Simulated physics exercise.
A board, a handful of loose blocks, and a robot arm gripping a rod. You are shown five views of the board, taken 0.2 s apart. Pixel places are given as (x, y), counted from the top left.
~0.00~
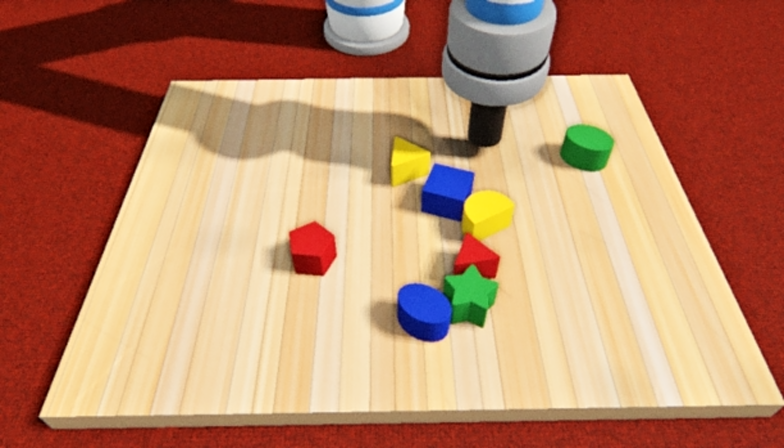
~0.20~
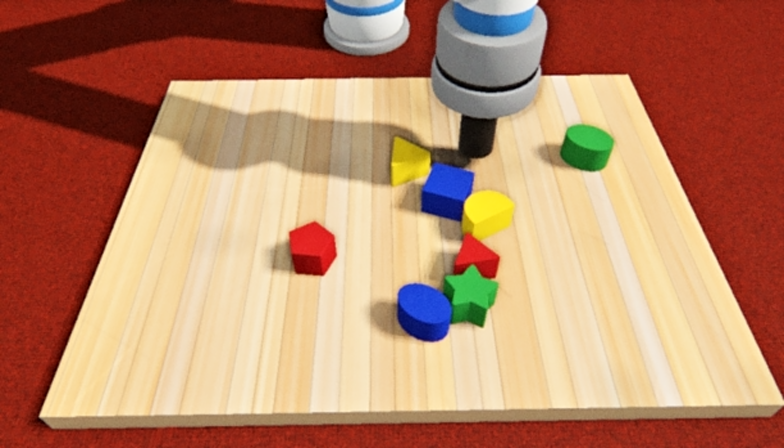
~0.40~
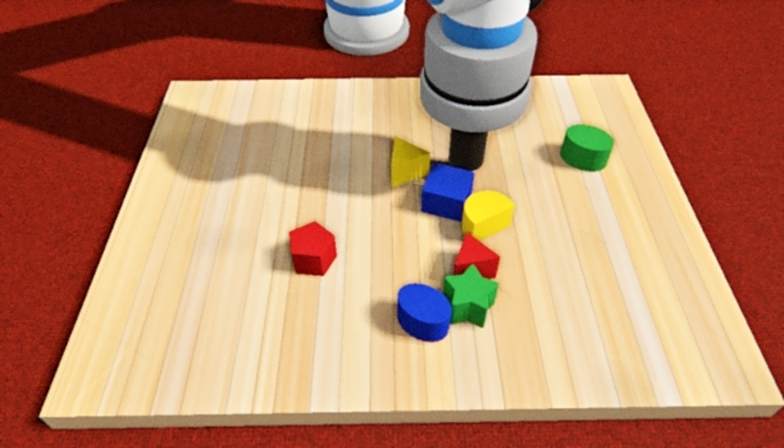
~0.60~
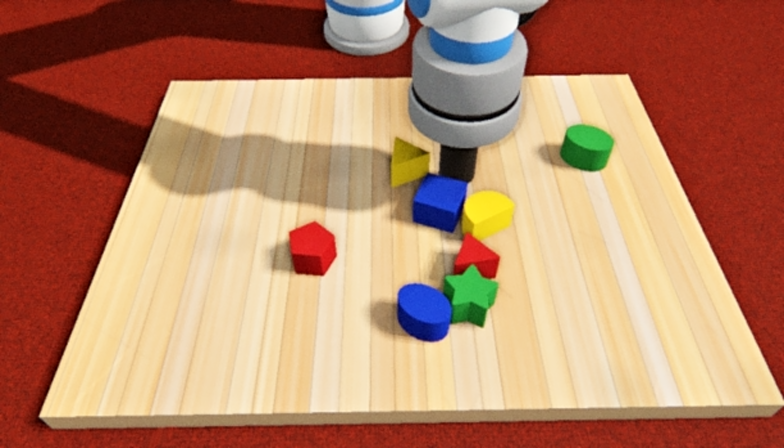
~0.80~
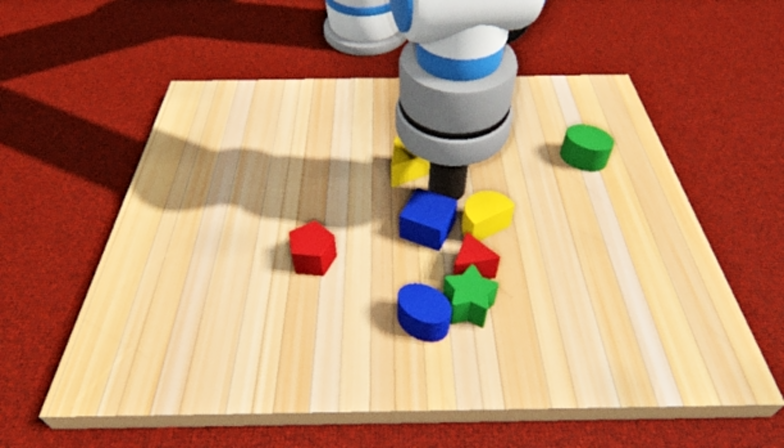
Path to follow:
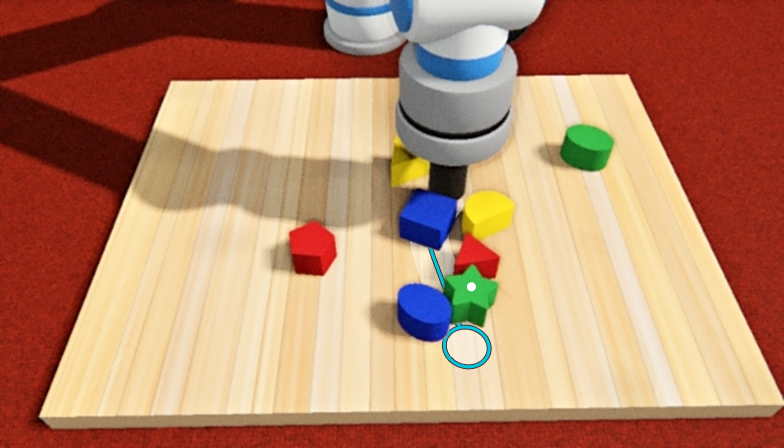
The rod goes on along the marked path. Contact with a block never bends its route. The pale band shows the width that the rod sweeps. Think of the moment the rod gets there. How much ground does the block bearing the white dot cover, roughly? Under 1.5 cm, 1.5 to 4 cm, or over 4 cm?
The over 4 cm band.
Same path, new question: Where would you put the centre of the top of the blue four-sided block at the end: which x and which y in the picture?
The middle of its upper face will lie at (397, 263).
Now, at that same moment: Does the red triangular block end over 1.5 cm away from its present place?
No, that is not what happens.
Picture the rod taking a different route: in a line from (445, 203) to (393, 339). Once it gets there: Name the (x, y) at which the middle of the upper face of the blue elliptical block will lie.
Pixel (430, 343).
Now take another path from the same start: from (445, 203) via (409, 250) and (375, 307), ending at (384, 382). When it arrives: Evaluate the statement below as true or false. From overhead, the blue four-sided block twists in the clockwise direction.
That is true.
The drawn path runs from (445, 203) through (430, 243) and (446, 291) to (467, 346); the dot is on the green star.
What follows on the original path. One third of the way, rod at (431, 230); blue four-sided block at (403, 248), turned 20° clockwise.
Two thirds of the way, rod at (448, 280); blue four-sided block at (397, 263), turned 50° clockwise; green star at (482, 298); red triangular block at (480, 256), turned 30° anticlockwise.
At the end, rod at (469, 334); blue elliptical block at (421, 319), turned 45° clockwise; blue four-sided block at (397, 263), turned 50° clockwise; green star at (514, 332), turned 55° anticlockwise; red triangular block at (481, 256), turned 30° anticlockwise.
